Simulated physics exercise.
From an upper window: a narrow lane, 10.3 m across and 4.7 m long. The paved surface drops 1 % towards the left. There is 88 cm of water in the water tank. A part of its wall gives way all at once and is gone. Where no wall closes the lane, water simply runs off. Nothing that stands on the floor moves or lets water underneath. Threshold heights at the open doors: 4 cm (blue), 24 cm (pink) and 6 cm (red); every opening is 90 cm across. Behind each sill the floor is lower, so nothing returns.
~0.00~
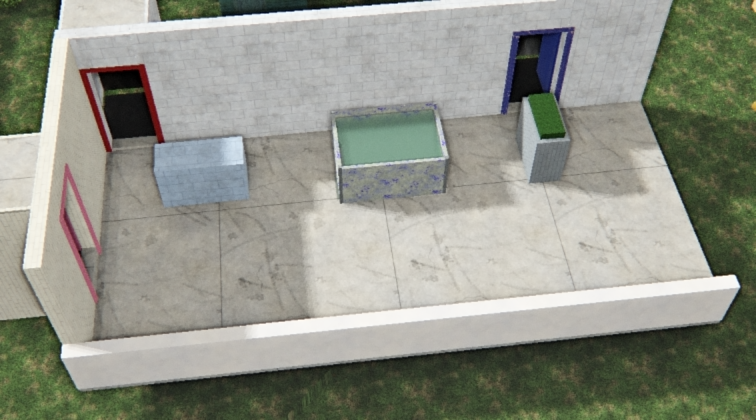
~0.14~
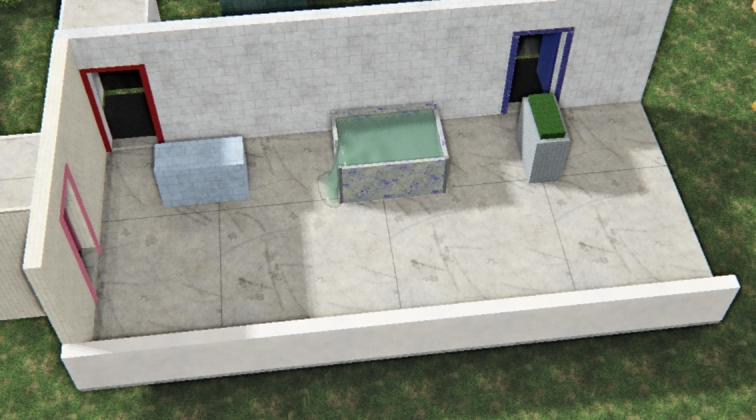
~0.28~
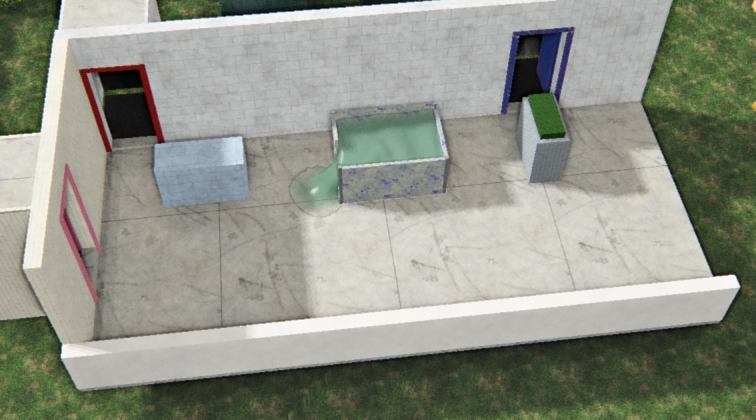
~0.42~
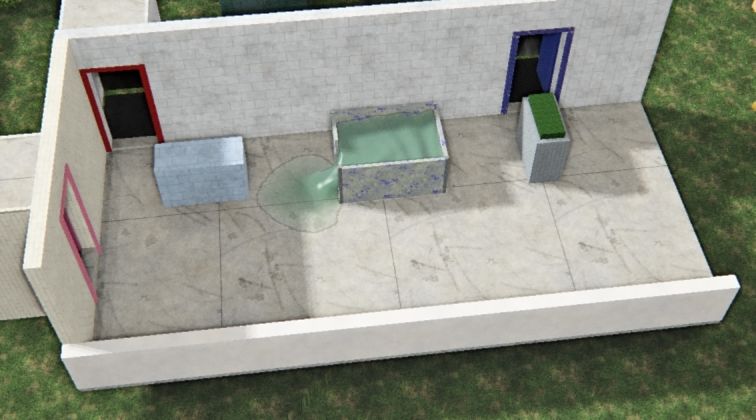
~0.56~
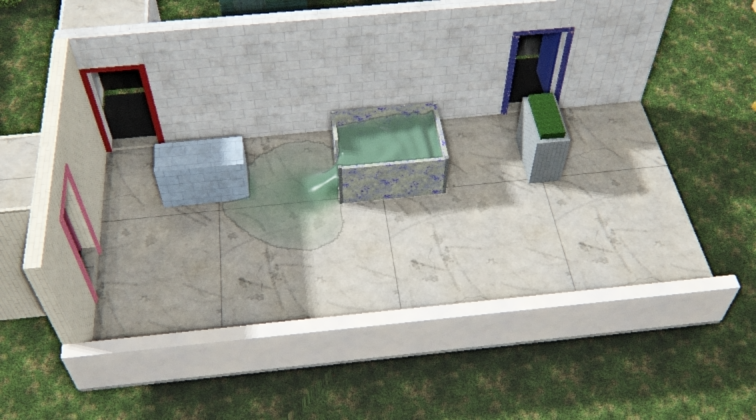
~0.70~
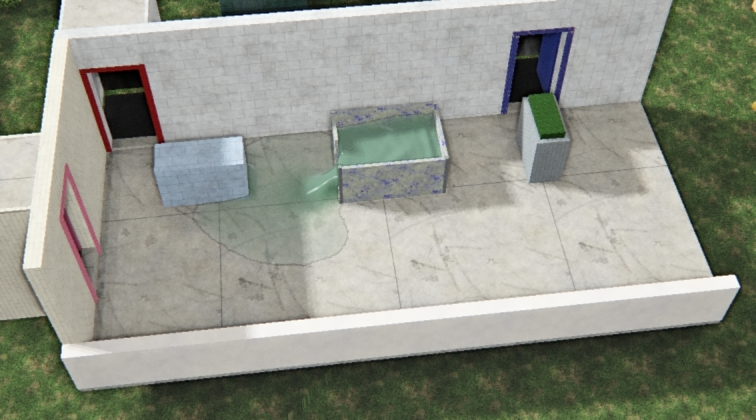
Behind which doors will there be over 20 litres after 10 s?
The water let in: At the blue door it keeps below the limit; at the pink door it does not reach the limit; at the red door it exceeds the limit.
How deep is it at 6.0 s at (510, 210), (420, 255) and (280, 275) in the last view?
Roughly 0, 0 and 7 cm, in turn.
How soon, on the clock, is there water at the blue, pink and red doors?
Blue 5.5 s, pink 1.4 s, red 1.4 s.
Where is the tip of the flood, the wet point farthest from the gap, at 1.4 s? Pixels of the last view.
Near (98, 275).
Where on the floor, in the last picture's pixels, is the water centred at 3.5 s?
At about (259, 215).
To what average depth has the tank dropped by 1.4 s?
Some 57 cm.
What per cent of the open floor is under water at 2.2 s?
Near 35 per cent is wet.
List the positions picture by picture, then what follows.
In the first frame, the water tank at (389, 138) is whole and still, 88 cm deep.
In the second frame, the front is at (338, 205), 0.4 m from the gap at (341, 174); 0.2 m2 of floor is under water; 88 cm left at the back of the water tank.
In the third frame, the front is at (293, 189), 0.9 m from the gap at (341, 176); 0.7 m2 of floor is under water; 88 cm left at the back of the water tank.
In the fourth frame, the front is at (261, 199), 1.5 m from the gap at (341, 177); 1.8 m2 of floor is under water; 82 cm left at the back of the water tank.
In the fifth frame, the front is at (229, 210), 2.1 m from the gap at (341, 177); 3.5 m2 of floor is under water; 75 cm left at the back of the water tank.
In the sixth frame, water pours out at (341, 177) and has run 2.6 m, to (199, 216); deepest outside 54 cm, 75 cm at the water tank's back.
After 1.4 s water covers 25 % of the floor and is deepest (40 cm) near (251, 188); blue door not reached, pink door 5 cm at the sill, 0 L in, red door not reached.
After 2.2 s water covers 35 % of the floor and is deepest (42 cm) near (92, 367); blue door not reached, pink door 21 cm at the sill, 0 L in, red door 5 cm at the sill, 0 L in.
After 3.5 s water covers 40 % of the floor and is deepest (22 cm) near (107, 300); blue door not reached, pink door 15 cm at the sill, 0 L in, red door 8 cm at the sill, 5 L in.
After 6.0 s water covers 50 % of the floor and is deepest (20 cm) near (223, 245); blue door 1 cm at the sill, 0 L in, pink door 11 cm at the sill, 0 L in, red door 9 cm at the sill, 37 L in.
After 10.0 s water covers 70 % of the floor and is deepest (12 cm) near (102, 226); blue door 2 cm at the sill, 0 L in, pink door 8 cm at the sill, 0 L in, red door 10 cm at the sill, 82 L in.
